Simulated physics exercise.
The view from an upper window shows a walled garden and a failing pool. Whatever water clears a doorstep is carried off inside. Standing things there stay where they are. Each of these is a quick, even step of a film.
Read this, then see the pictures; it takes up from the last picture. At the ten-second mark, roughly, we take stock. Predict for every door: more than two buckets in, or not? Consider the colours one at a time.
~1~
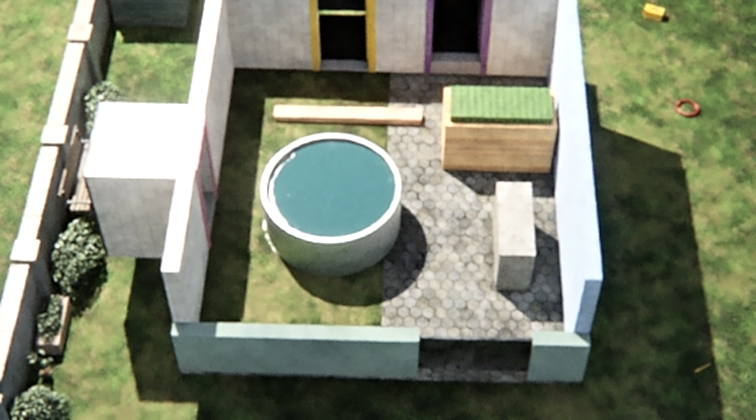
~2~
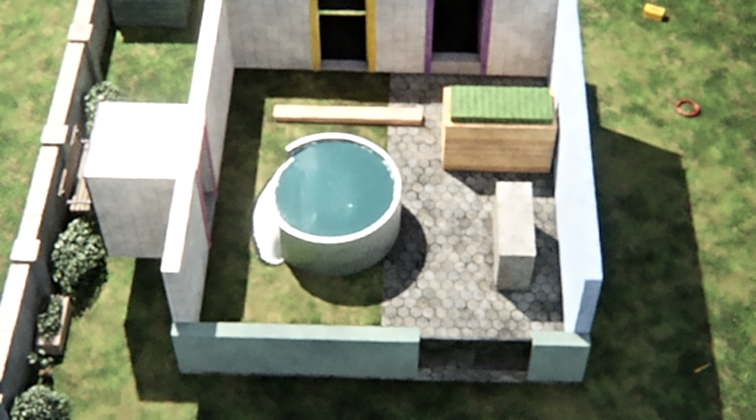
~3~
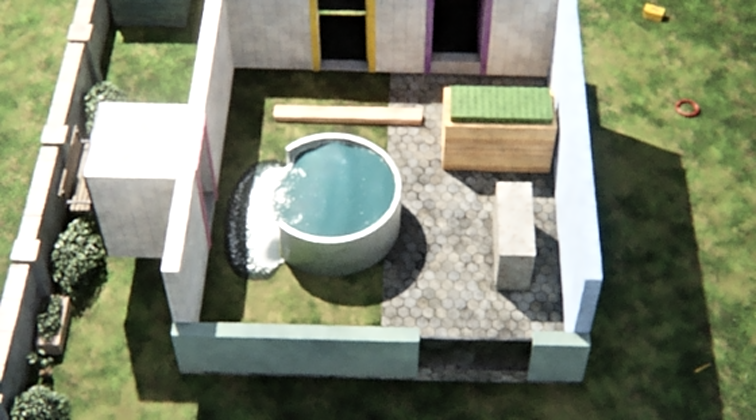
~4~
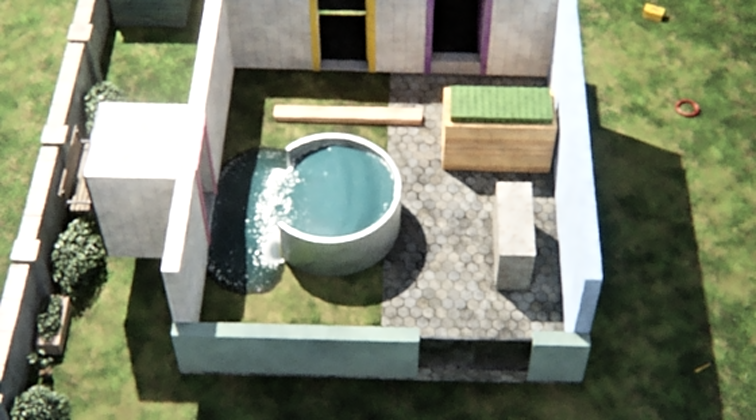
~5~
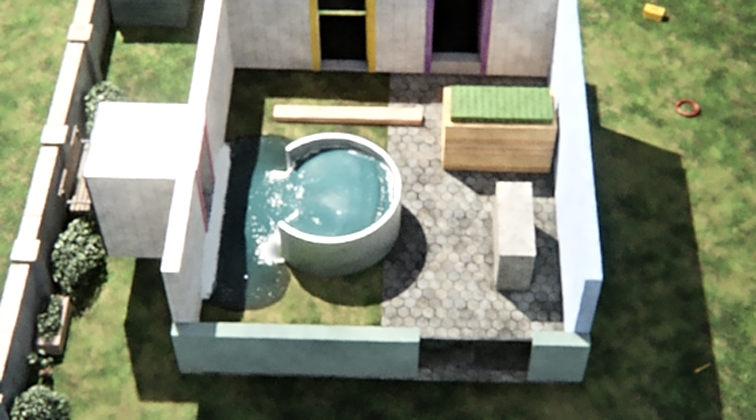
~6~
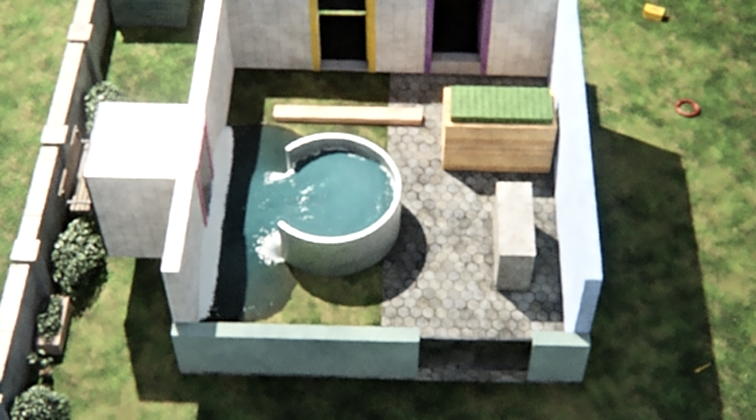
The purple door gets two buckets or fewer; the yellow door gets over two buckets; the pink door gets over two buckets.
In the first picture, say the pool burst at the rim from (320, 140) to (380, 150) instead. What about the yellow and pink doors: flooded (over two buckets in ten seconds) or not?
Per door - yellow door: Exceeds, pink door: Does not exceed.
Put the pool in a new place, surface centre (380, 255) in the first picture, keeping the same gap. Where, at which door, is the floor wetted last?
It is the purple door.
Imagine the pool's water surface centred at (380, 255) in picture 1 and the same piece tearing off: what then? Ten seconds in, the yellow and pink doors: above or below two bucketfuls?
Checking both, the yellow door goes past the limit while the pink door goes past the limit.
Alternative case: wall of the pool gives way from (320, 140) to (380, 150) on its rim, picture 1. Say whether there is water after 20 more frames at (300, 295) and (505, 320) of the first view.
One after the other: No water, free of water.
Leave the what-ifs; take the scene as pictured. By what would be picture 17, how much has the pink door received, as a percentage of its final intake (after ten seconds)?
Roughly 90 %.
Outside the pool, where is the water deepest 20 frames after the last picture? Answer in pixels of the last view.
Around (196, 348).
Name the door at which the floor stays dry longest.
My answer is the purple one.
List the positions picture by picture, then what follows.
The first frame shows the pool at (331, 189) is whole and still.
In the second frame, the front is at a hidden place, out from the gap at (269, 207).
In the third frame, water pours out at (269, 210) and has run to (263, 164).
In the fourth frame, water pours out at (269, 212) and has run to (251, 153).
In the fifth frame, the front is at (203, 299), out from the gap at (269, 212).
In the sixth frame, the front is at (200, 321), out from the gap at (269, 212).
A moment on, water covers 25 % of the floor; the purple door not reached, the yellow door not reached, the pink door far over two buckets in.
Next, water covers 40 % of the floor; the purple door not reached, the yellow door wet at the sill, nothing in, the pink door far over two buckets in.
Then, water covers 75 % of the floor; the purple door wet at the sill, nothing in, the yellow door under two buckets in, the pink door far over two buckets in.
Later, water covers 95 % of the floor; the purple door wet at the sill, nothing in, the yellow door over two buckets in, the pink door far over two buckets in.
In the end, water covers 95 % of the floor; the purple door wet at the sill, nothing in, the yellow door over two buckets in, the pink door far over two buckets in.
